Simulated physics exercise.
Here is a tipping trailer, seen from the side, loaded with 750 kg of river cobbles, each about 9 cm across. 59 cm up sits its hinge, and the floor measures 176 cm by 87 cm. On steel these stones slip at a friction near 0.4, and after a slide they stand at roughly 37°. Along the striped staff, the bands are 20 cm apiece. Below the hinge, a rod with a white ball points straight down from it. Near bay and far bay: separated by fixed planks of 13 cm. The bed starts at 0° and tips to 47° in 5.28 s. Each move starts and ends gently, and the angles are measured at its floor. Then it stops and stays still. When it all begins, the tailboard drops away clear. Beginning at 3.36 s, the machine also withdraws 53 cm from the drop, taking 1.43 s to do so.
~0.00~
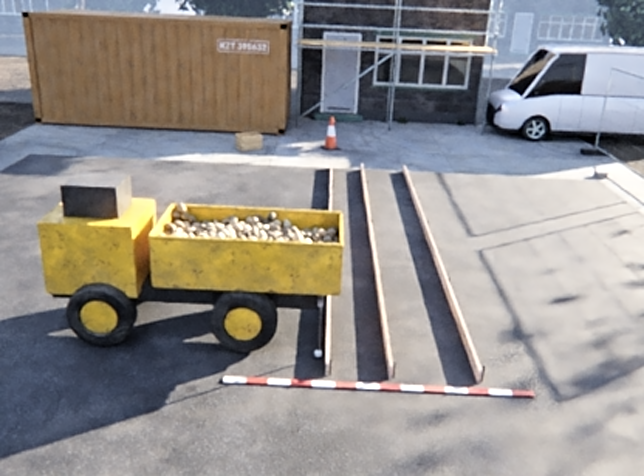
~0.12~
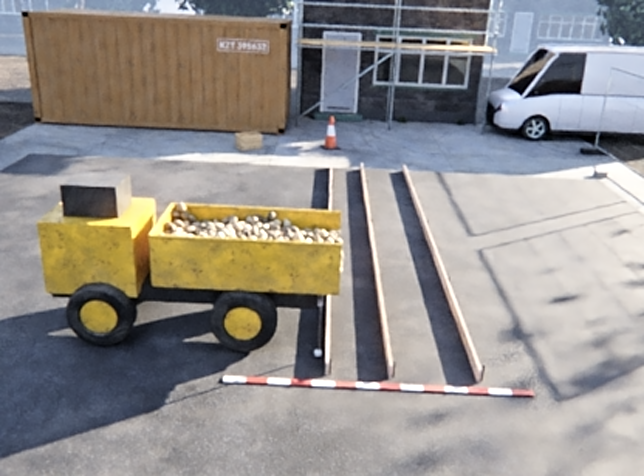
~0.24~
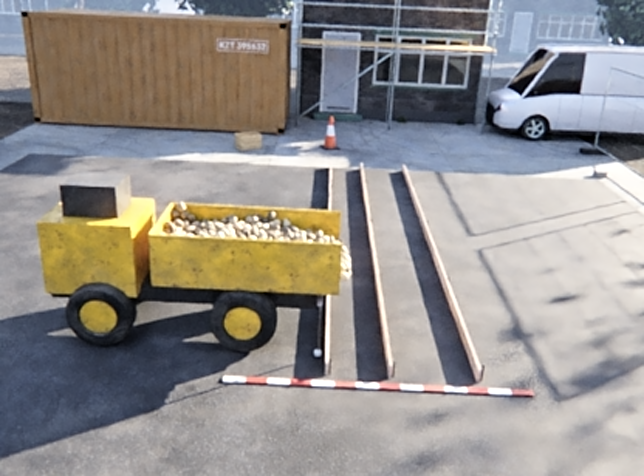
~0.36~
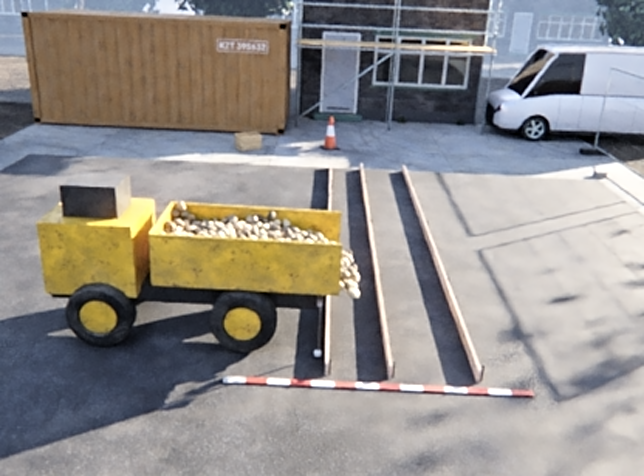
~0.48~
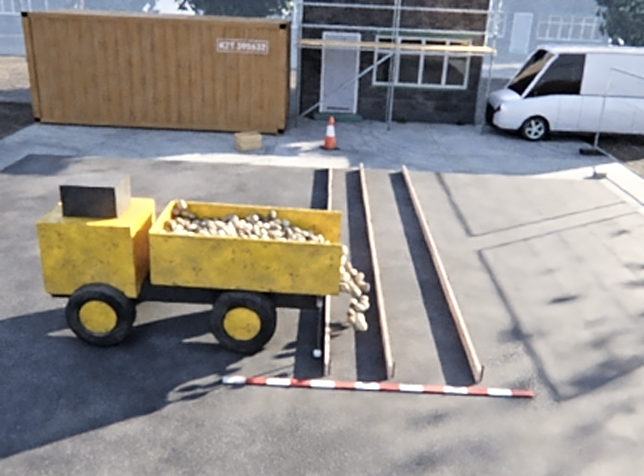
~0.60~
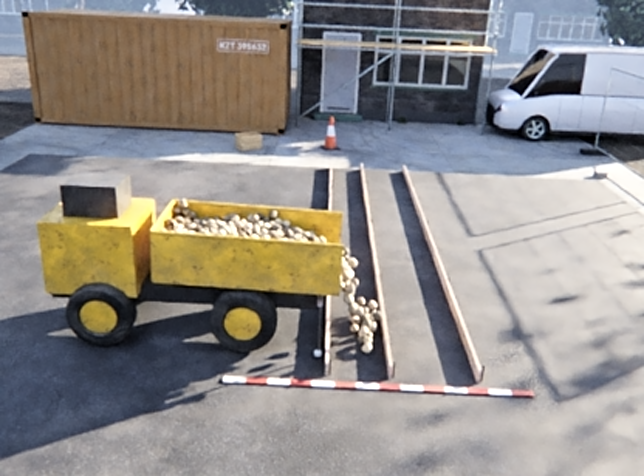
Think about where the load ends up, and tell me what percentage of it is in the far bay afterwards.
Roughly 40 per cent of the load.
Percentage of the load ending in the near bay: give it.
Near 50 in a hundred.
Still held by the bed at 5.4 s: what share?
Estimate: Approx. 0 %.
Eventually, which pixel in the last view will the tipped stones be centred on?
Their middle is at about (376, 324).
After 4.0 s the floor is at 40°; 7 % in the bed, 2 % short of the bays, 52 % in the near bay, 39 % in the far bay; the foremost stones are at (460, 329).
After 5.4 s the floor is at 47°; 0 % in the bed, 9 % short of the bays, 48 % in the near bay, 42 % in the far bay, 1 % past the last board; the foremost stones are at (478, 330).
After 5.7 s the floor is at 47°; 0 % in the bed, 9 % short of the bays, 48 % in the near bay, 42 % in the far bay, 1 % past the last board; the foremost stones are at (478, 330).
After 8.4 s the floor is at 47°; 0 % in the bed, 9 % short of the bays, 48 % in the near bay, 42 % in the far bay, 1 % past the last board; the foremost stones are at (478, 330).
